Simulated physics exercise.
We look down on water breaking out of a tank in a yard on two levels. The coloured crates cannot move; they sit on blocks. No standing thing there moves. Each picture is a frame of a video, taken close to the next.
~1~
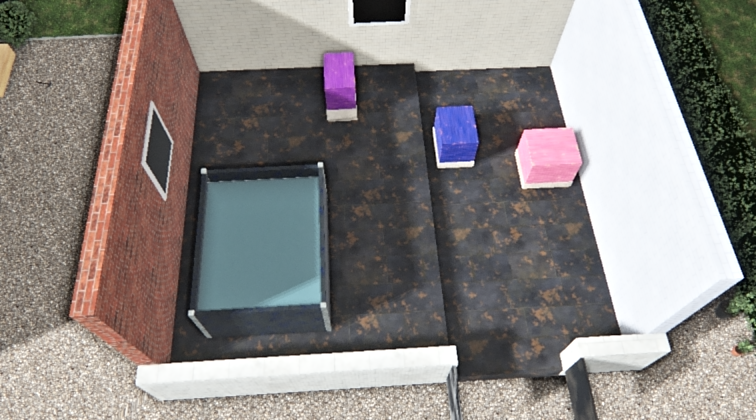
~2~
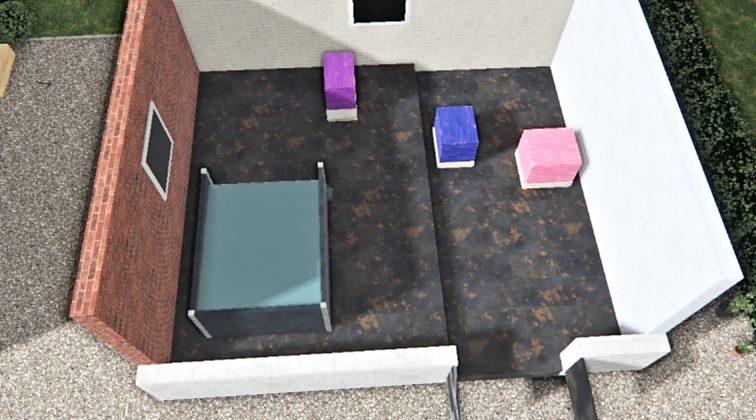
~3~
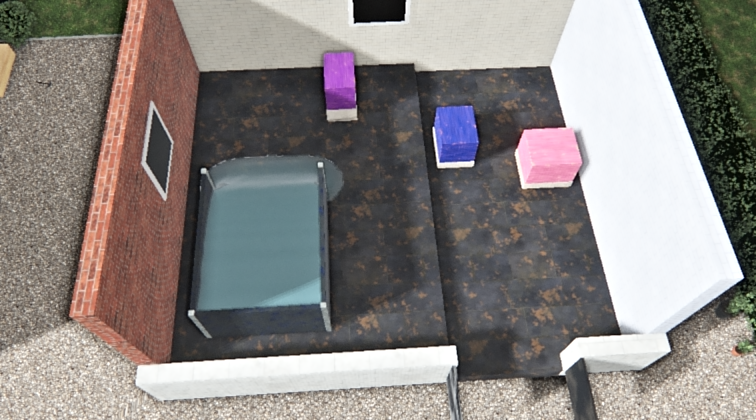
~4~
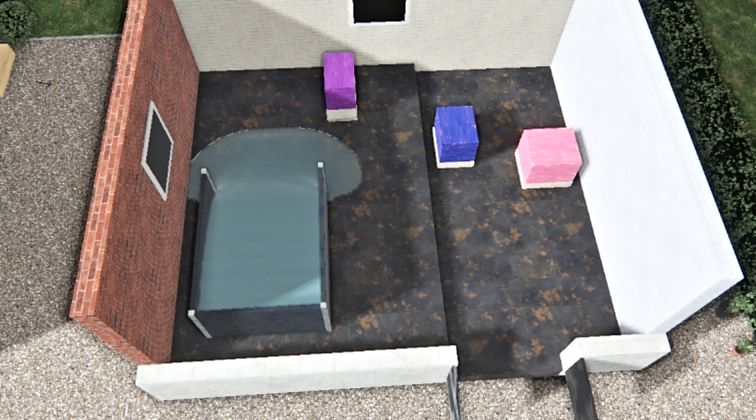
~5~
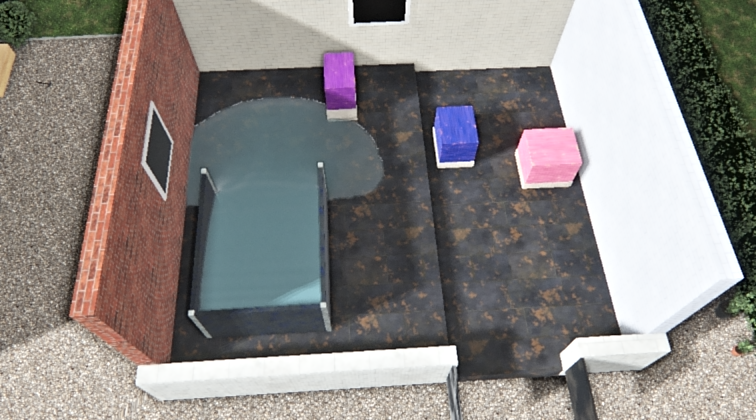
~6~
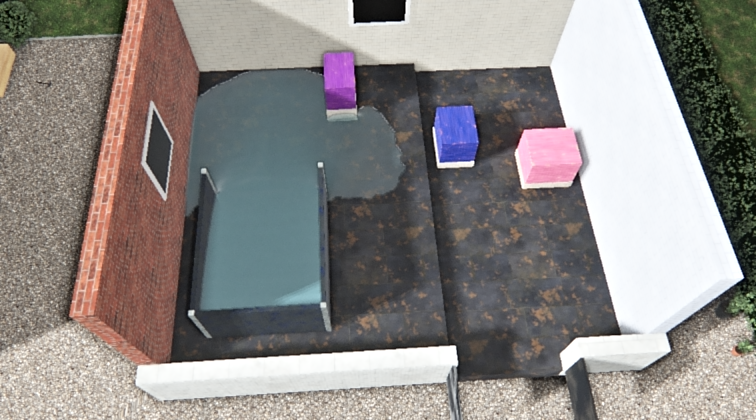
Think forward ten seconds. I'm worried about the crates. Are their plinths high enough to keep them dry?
The purple crate is within reach; the blue crate is within reach; the pink crate is within reach.
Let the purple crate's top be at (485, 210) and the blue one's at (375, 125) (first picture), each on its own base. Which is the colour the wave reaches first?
That's the blue one.
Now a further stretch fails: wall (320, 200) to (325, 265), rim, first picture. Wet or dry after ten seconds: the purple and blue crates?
First the purple crate: It is never reached; then the blue crate: It gets reached.
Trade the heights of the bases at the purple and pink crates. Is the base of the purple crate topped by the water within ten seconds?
Well, the purple one is inundated then.
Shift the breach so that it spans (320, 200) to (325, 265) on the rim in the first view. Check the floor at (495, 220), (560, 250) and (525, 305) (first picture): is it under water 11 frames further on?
Taking the points one after the other, they come out inundated, inundated and inundated.
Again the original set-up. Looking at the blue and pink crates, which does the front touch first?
The blue crate comes first.
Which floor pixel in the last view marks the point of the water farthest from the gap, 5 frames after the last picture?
Close to (452, 82), I think.
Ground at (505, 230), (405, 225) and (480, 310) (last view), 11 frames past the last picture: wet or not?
First spared, second spared, third spared.
A moment on, water covers 35 % of the floor; the purple crate water round its plinth, the blue crate water round its plinth, the pink crate not reached.
Next, water covers 40 % of the floor; the purple crate water round its plinth, the blue crate water round its plinth, the pink crate not reached.
Then, water covers 55 % of the floor; the purple crate water round its plinth, the blue crate water round its plinth, the pink crate water round its plinth.
Later, water covers 90 % of the floor; the purple crate water round its plinth, the blue crate water round its plinth, the pink crate water round its plinth.
In the end, water covers 90 % of the floor; the purple crate was topped, the blue crate was topped, the pink crate was topped.
